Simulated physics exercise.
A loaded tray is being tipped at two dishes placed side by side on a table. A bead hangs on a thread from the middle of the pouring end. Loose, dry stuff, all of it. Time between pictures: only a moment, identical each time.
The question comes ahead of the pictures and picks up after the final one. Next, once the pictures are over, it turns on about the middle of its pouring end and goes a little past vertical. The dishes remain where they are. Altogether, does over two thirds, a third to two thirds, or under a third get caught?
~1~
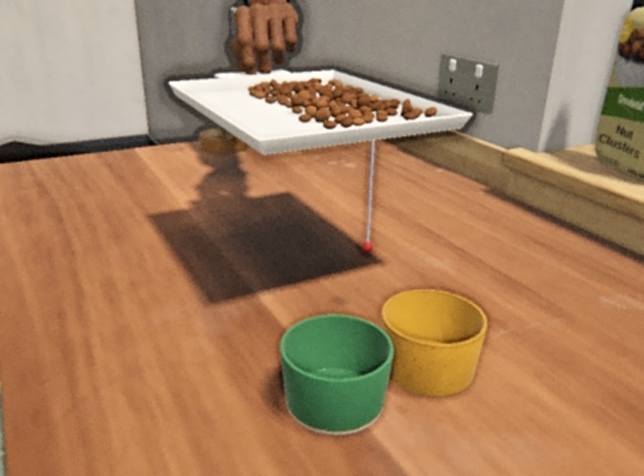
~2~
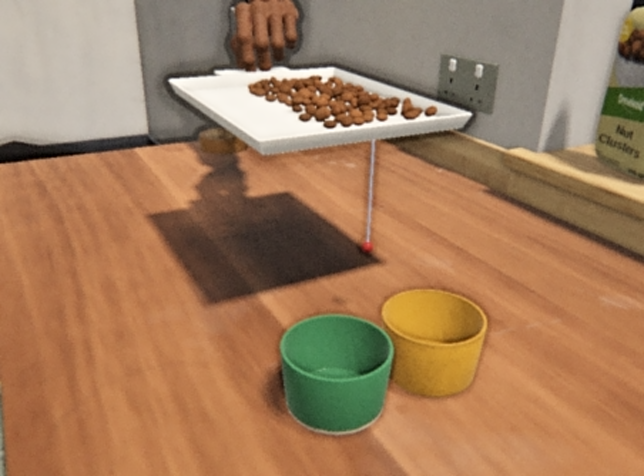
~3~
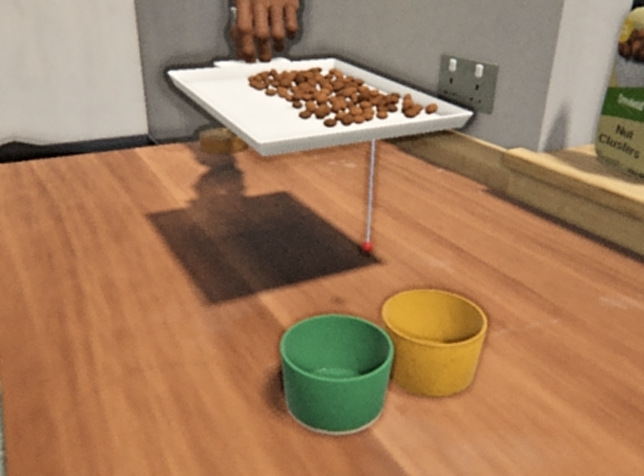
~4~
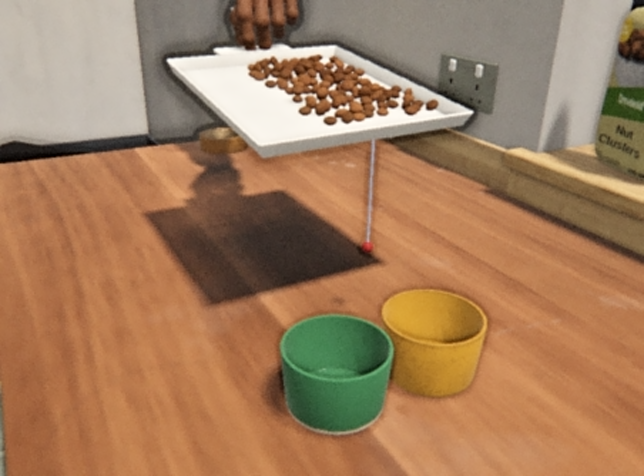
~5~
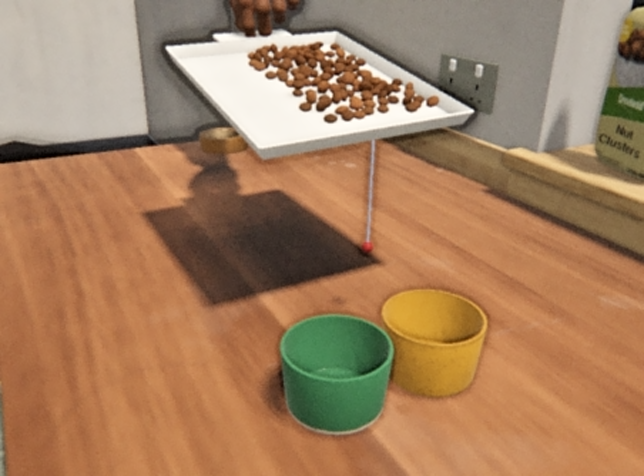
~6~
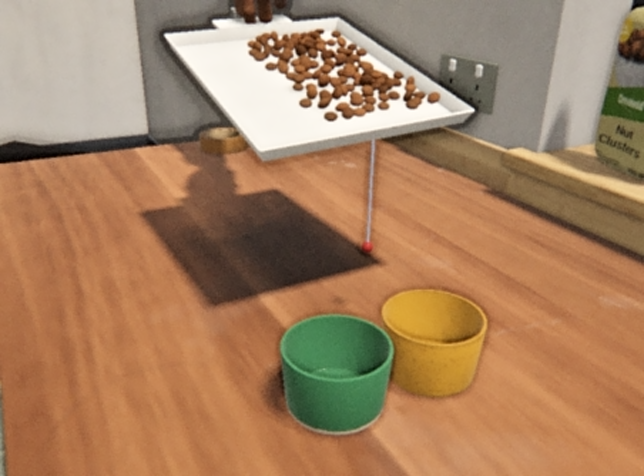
Altogether under a third gets caught.
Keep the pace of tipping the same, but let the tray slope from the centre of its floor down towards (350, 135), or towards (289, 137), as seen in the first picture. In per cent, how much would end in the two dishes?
First heading 0 %, second heading 0 %.
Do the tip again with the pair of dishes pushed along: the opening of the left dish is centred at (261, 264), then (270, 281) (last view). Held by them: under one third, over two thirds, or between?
Less than a third; less than a third.
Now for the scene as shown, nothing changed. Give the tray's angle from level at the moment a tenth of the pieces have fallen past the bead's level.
Angle reached: About 60°.
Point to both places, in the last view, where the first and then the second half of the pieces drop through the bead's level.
Roughly at (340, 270) first, and then at (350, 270).
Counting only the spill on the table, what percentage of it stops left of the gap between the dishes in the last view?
Looks to be around 80 per cent of the spill.
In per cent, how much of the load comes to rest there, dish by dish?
About: Left dish 0, right dish 0 per cent.
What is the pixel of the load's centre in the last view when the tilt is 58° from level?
Near (352, 134).
Just after the last frame, tray tipped steeply; the larger part on the tray; just a few in the left dish; just a few outside both; roughly a quarter in the air.
A moment on, tray tipped right over; just a few on the tray; just a few in the left dish; just a few in the right dish; the larger part outside both; about a tenth in the air.
Further on, tray tipped past a quarter turn; just a few in the left dish; almost all outside both.
When it is over, tray tipped past a quarter turn; just a few in the left dish; not one in the right dish; almost all outside both.
